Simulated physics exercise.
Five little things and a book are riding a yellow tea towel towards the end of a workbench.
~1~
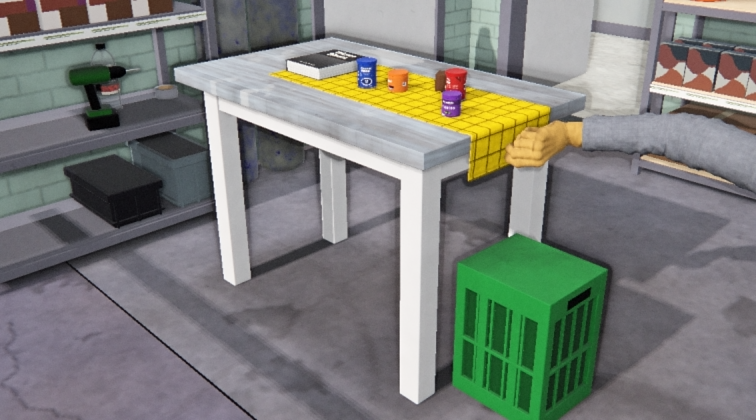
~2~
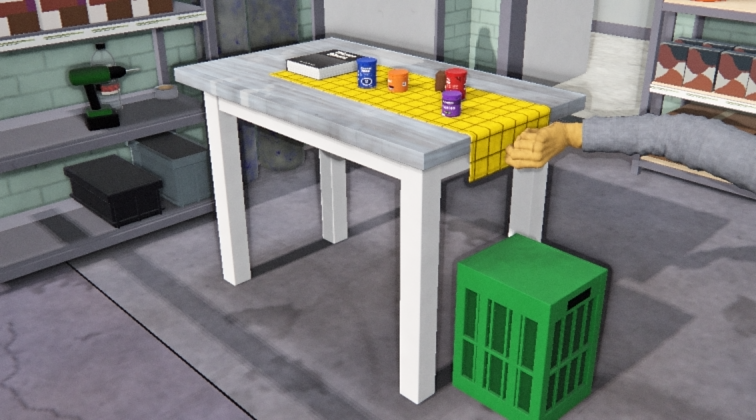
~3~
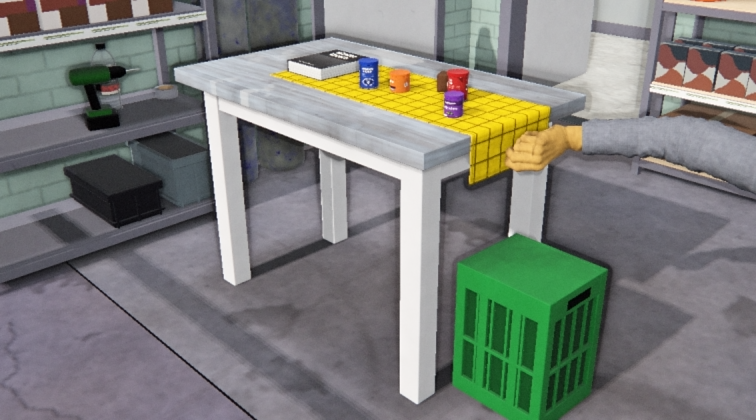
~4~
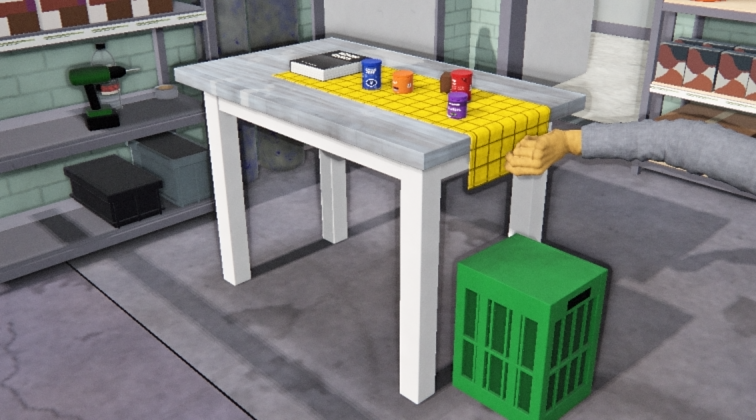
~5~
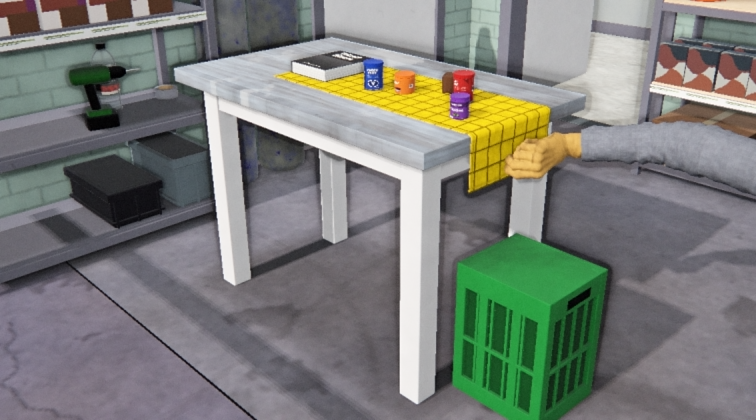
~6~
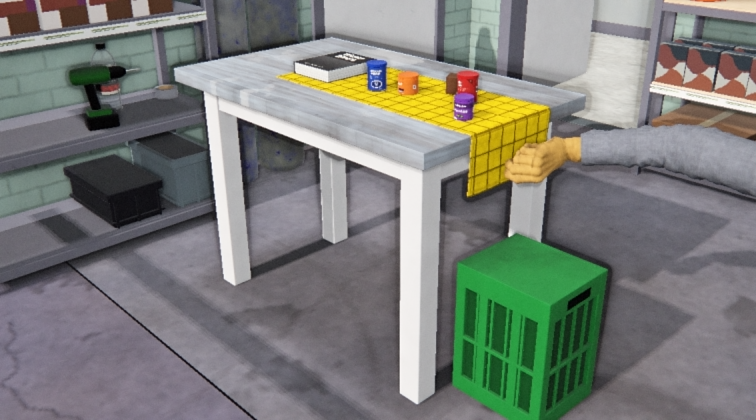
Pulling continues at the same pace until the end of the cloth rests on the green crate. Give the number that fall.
The number is two.
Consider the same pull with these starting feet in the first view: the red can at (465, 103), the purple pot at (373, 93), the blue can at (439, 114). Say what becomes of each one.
I'd say the red can takes a fall, the purple pot hangs on, and the blue can takes a fall.
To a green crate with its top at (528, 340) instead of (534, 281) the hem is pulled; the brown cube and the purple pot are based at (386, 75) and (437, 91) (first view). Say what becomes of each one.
The brown cube does not fall; the purple pot drops off.
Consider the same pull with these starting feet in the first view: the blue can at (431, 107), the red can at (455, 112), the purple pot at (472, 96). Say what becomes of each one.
In the end the blue can gets dislodged, while the red can gets dislodged and the purple pot gets dislodged.
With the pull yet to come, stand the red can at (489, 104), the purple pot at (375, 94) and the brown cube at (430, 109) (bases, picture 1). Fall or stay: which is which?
My call: The red can takes a tumble; the purple pot hangs on; the brown cube takes a tumble.
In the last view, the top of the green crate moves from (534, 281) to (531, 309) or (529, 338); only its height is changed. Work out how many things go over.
Counts: 3 / 4.
Early on, hem near (508, 216); all still up.
Midway, hem on the crate; purple pot and red can gone.
Finally, hem on the crate; purple pot and red can gone. The count of fallen things is two.
